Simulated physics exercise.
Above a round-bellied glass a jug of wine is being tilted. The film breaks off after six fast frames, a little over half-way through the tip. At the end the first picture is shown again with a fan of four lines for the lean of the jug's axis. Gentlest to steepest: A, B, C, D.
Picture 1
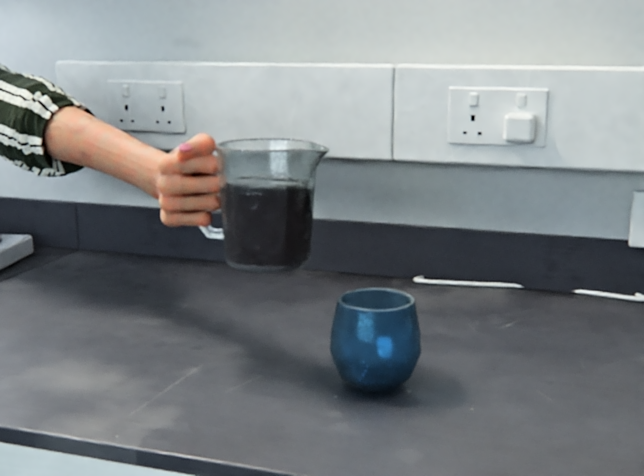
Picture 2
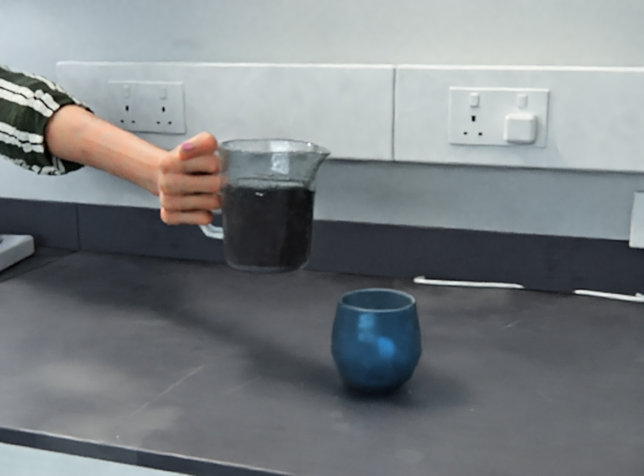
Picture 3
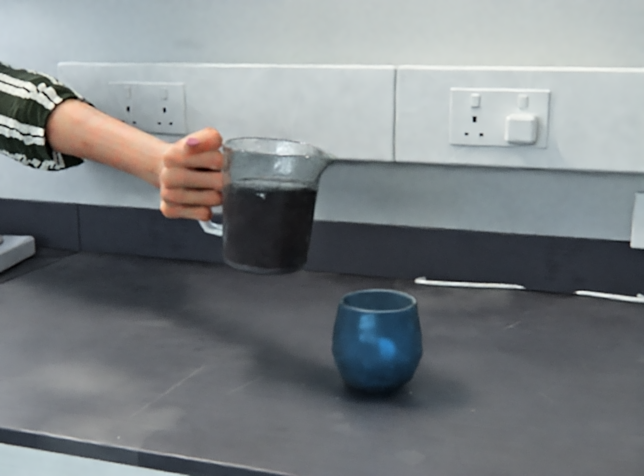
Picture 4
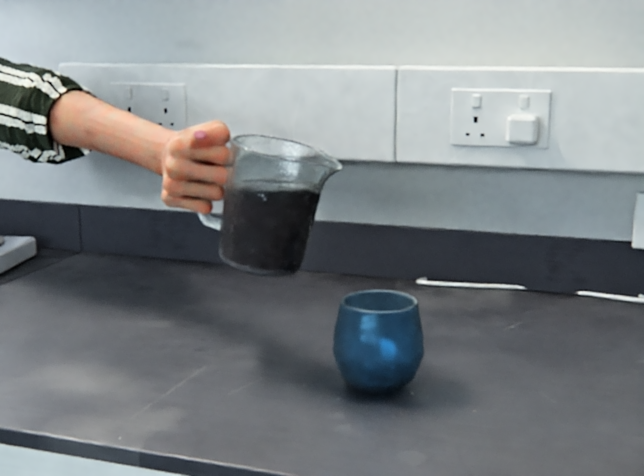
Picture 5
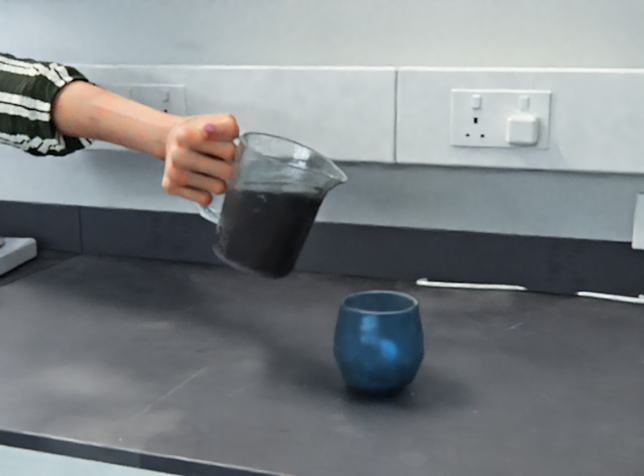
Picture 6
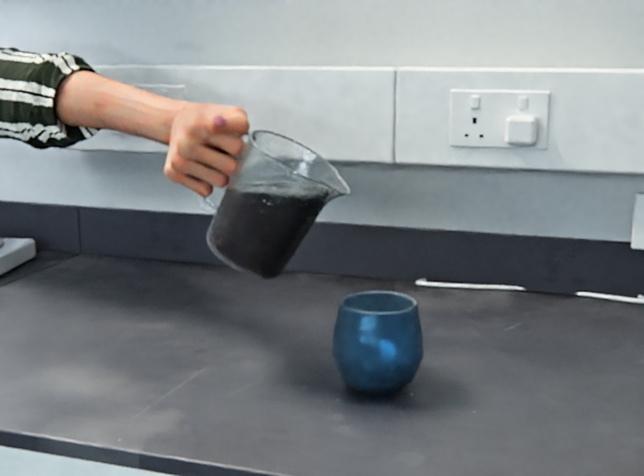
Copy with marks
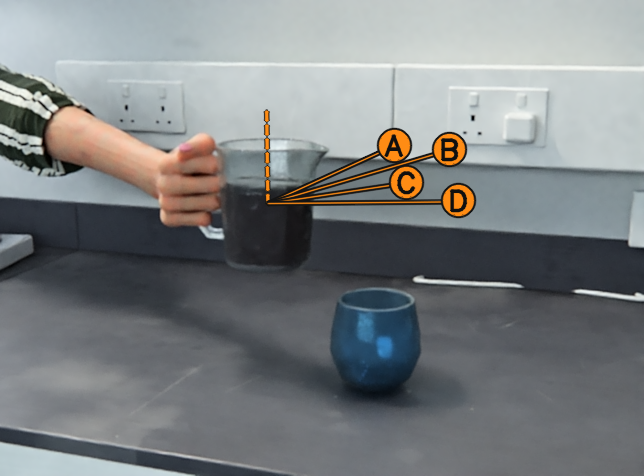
A hand reaching in from the left, its sleeve dark green with white stripes, holds a clear glass jug of dark liquid upright, then gradually tilts it to the right. Below and to the right, a round-bellied blue glass stands still on a dark grey countertop, with white sockets on the pale wall behind. The steady view looks slightly down from the front as the liquid shifts inside the tilting jug.
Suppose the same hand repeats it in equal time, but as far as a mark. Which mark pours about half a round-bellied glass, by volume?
It is B.
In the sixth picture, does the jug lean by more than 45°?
No.
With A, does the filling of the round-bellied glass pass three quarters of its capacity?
No, less.
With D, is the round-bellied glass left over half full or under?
Over.
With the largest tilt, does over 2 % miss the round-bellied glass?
Yes.
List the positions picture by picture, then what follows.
Upright, lip at (327, 150); rim of the round-bellied glass round (376, 298); nothing has left yet.
Upright, lip at (329, 152); nothing has left yet.
Tipped about 6°, lip at (333, 158); nothing has left yet.
Tipped about 12°, lip at (340, 167); nothing has left yet.
Tipped about 21°, lip at (345, 180); nothing has left yet.
Tipped about 29°, lip at (347, 192); nothing has left yet.
On the marked copy, A at (379, 152); B at (433, 154); C at (389, 185); D at (441, 201).
Choosing A, the round-bellied glass ends with about 38 % of what it can hold.
Choosing B, the round-bellied glass ends with about 53 % of what it can hold; 3 % of the wine is spilt.
Choosing C, the round-bellied glass ends with about 63 % of what it can hold; 9 % of the wine is spilt.
Choosing D, the round-bellied glass ends with about 74 % of what it can hold; 12 % of the wine is spilt.
